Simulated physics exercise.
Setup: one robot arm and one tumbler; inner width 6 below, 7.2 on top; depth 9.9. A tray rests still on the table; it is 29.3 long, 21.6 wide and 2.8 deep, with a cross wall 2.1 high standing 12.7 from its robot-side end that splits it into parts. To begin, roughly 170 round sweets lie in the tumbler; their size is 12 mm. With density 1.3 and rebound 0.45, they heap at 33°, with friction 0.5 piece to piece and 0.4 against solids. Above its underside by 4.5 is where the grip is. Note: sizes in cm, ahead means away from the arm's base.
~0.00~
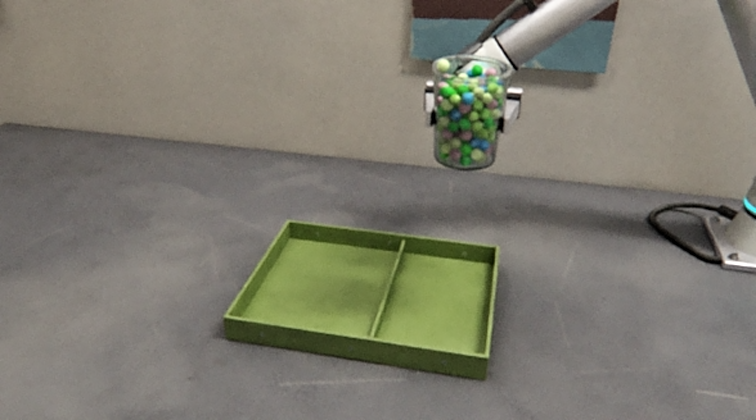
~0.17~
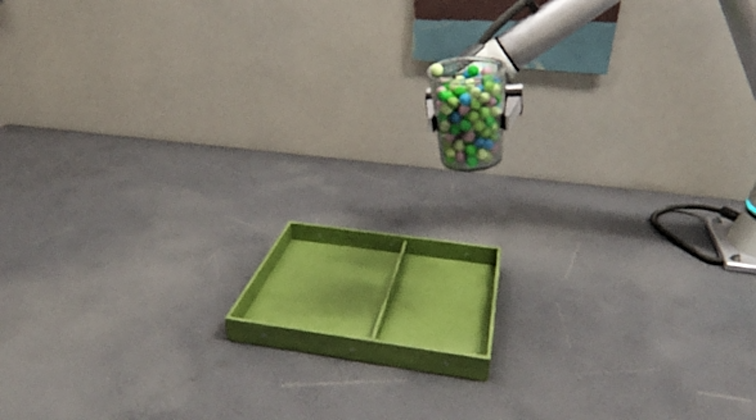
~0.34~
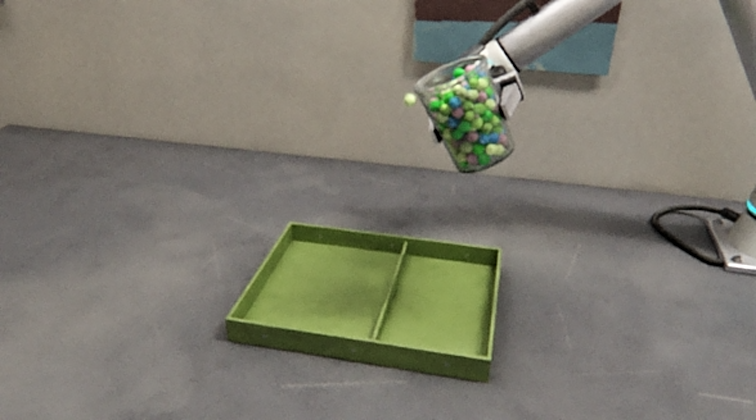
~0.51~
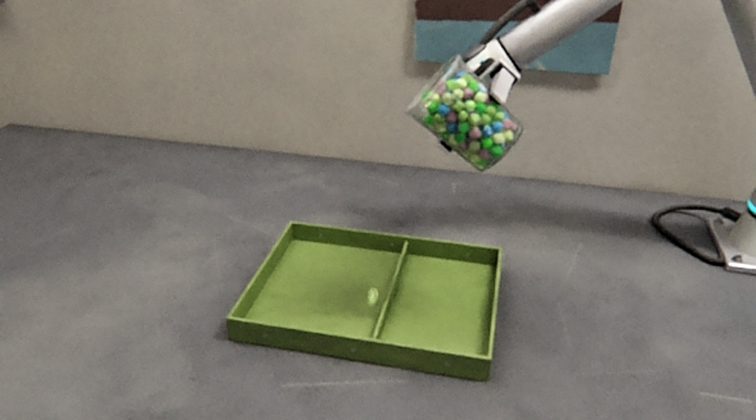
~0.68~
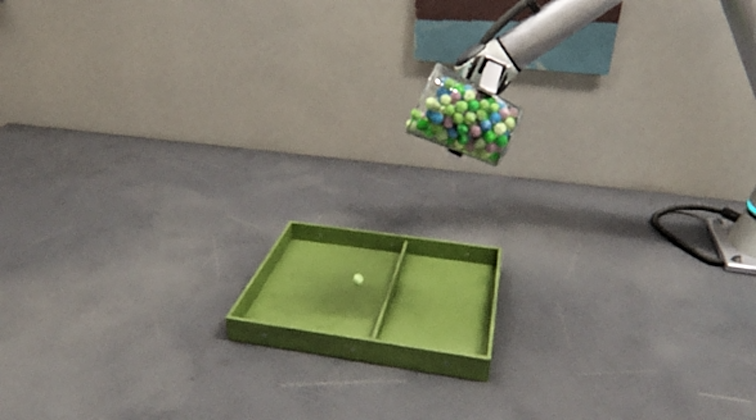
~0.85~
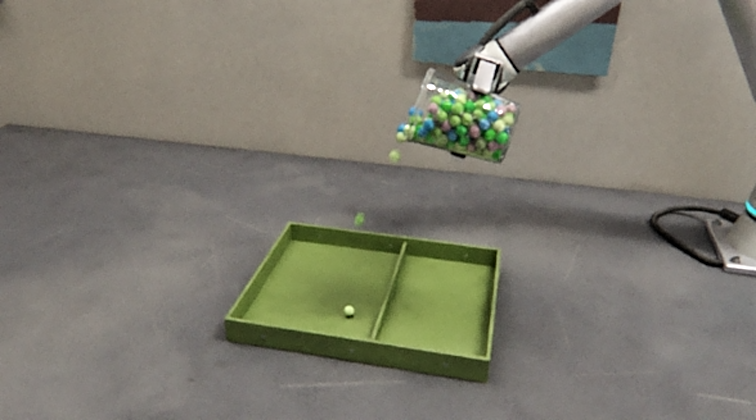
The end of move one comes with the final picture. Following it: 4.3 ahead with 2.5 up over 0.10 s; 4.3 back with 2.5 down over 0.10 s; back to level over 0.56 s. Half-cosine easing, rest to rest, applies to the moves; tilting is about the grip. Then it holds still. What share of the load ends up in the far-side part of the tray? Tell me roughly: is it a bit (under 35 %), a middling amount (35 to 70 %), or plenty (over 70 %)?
Roughly plenty, over 70 %.
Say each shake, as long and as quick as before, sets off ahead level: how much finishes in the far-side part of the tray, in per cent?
You'd expect near 55 percent of it there.
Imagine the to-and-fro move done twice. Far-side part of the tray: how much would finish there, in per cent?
Then roughly 80 percent.
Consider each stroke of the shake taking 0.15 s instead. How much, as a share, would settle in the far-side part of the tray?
Around 45 percent.
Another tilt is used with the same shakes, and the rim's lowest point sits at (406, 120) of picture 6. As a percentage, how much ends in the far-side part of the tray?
I'd put it at roughly 60 %.
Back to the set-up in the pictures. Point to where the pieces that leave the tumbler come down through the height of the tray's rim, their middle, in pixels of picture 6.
Check roughly (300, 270) in the last picture.
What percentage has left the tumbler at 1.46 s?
By then about 90 % is out.
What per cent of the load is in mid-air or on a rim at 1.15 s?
Around 85 percent of the load.
By 1.15 s, tilted 71° forward, highest piece 26 above the table; 15 in the tumbler, 9 in the far-side part, 2 on the table or floor, 142 in flight or on a rim.
By 1.46 s, tilted 13° forward, highest piece 24 above the table; 132 in the far-side part, 21 on the table or floor, 13 in the tumbler, 2 in flight or on a rim.
By 1.81 s, level, highest piece 23 above the table; 133 in the far-side part, 22 on the table or floor, 13 in the tumbler.
By 2.86 s, level, highest piece 23 above the table; 133 in the far-side part, 22 on the table or floor, 13 in the tumbler.
Final count, 133 in the far-side part, 22 on the table or floor, 13 in the tumbler. That is 79 % in the far-side part of the tray.
